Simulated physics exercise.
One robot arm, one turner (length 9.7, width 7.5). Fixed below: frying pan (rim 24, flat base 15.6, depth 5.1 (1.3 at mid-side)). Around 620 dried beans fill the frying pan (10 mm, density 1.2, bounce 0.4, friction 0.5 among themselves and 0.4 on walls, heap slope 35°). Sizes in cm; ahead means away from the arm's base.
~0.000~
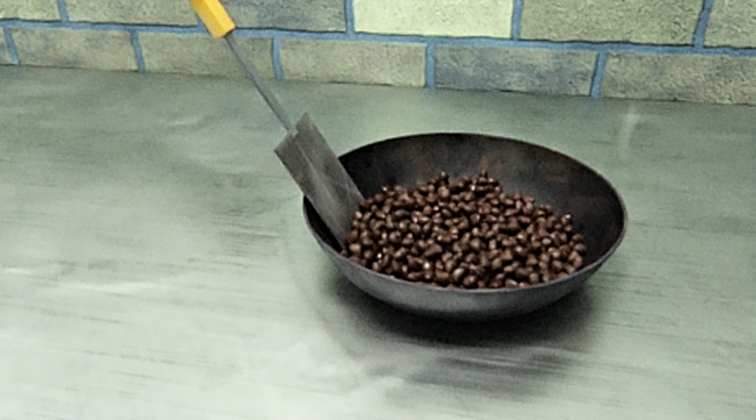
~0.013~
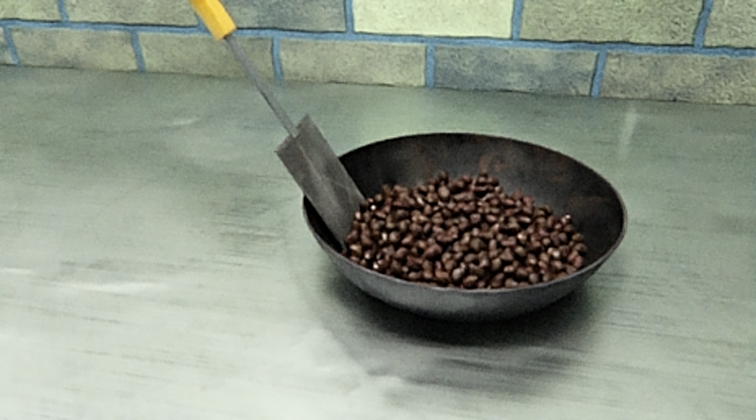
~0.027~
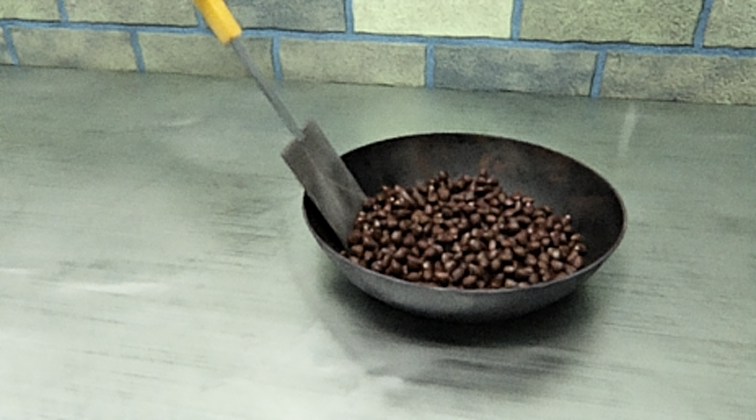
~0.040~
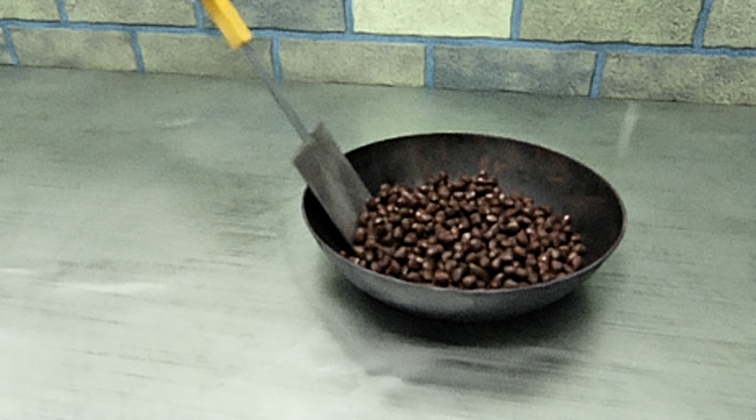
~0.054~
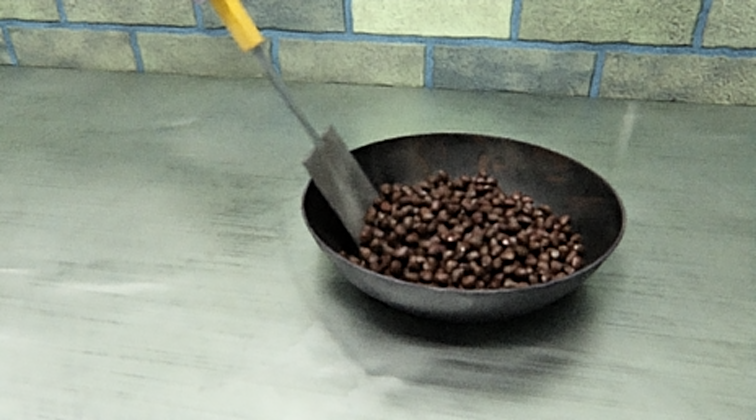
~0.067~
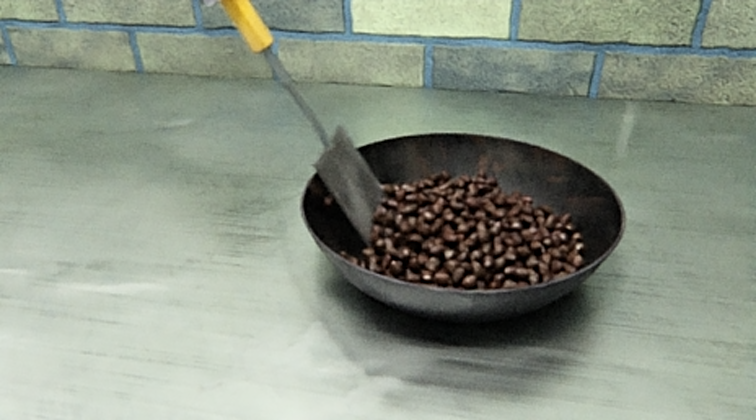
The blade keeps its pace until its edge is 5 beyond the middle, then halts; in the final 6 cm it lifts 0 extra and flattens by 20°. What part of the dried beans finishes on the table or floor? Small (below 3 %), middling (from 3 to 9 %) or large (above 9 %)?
Answer: Small; below 3 % of the dried beans finish on the table or floor.
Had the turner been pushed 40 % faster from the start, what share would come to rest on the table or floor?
Then about 0 per cent.
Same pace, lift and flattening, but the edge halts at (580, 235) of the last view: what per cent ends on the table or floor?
Some 25 per cent.
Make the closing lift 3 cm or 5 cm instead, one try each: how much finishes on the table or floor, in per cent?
About 0 and 0 per cent.
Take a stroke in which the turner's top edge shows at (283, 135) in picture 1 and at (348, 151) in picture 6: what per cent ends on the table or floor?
Some 0 per cent.
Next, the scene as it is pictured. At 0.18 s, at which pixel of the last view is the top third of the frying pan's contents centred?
Around (528, 226).
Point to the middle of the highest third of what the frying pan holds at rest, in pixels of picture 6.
Around (563, 226).
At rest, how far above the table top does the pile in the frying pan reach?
Some 6.0 cm.
After 0.12 s, sloping 59°, highest piece 14 above the table; 615 in the frying pan, 1 on the blade or in flight.
After 0.18 s, sloping 49°, highest piece 18 above the table; 614 in the frying pan, 2 on the blade or in flight.
After 0.41 s, sloping 39°, highest piece 7 above the table; 608 in the frying pan, 6 on the table or floor, 2 on the blade or in flight.
After 1.46 s, sloping 39°, highest piece 6 above the table; 608 in the frying pan, 8 on the table or floor.
In the end, 608 in the frying pan, 8 on the table or floor. That is 1 % on the table or floor.
